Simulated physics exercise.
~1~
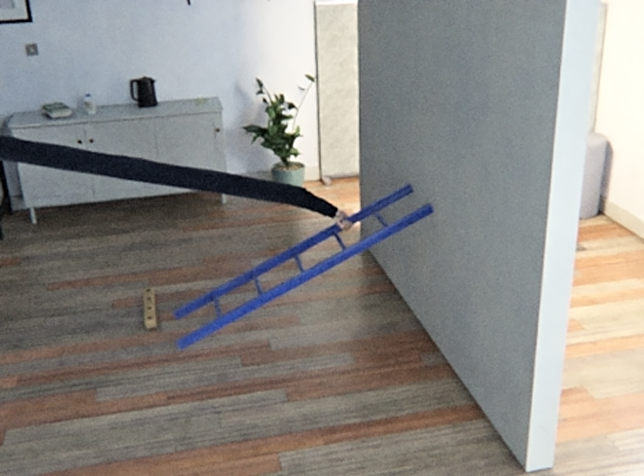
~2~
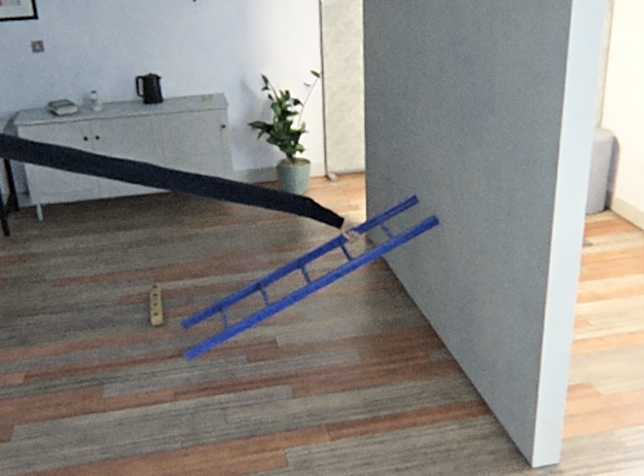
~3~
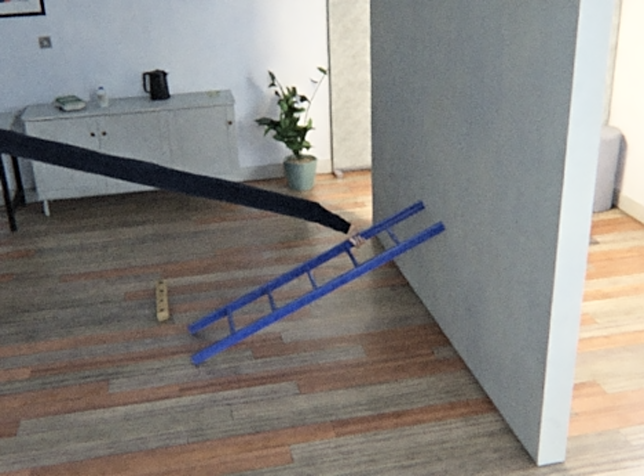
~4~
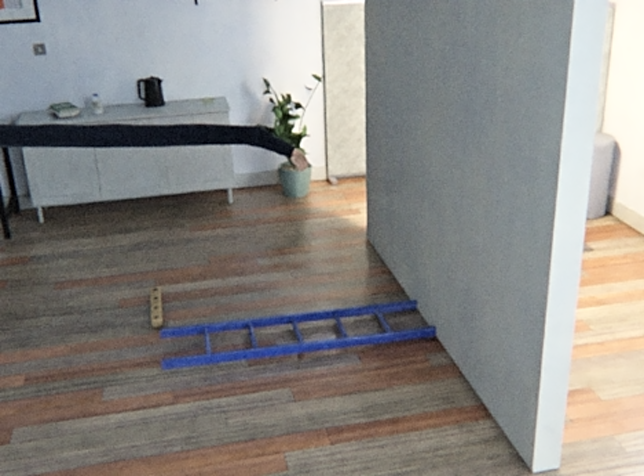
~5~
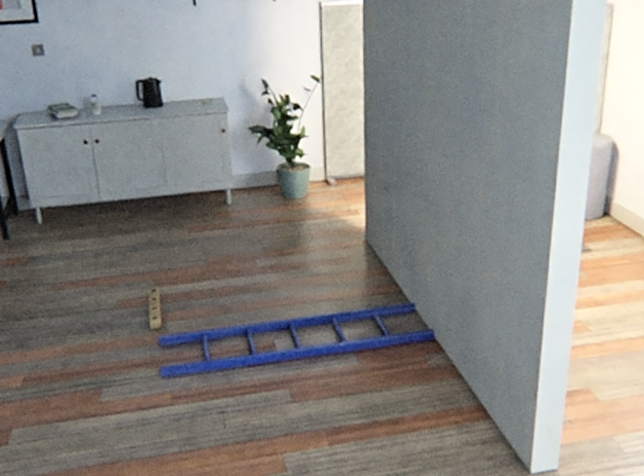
The clip opens on a blue ladder leaning at a low slant against a grey wall, its feet on the wooden floor near a small wooden batten. An arm in a dark sleeve reaches in from the left and holds the ladder towards its upper end, while the view sways slightly. For a while the ladder barely shifts under the hand. Then the hand lets go and draws back, and the ladder's top drops down the wall as its feet slip a little to the left. The arm leaves, and the ladder lies flat and still on the floor beside the wall.
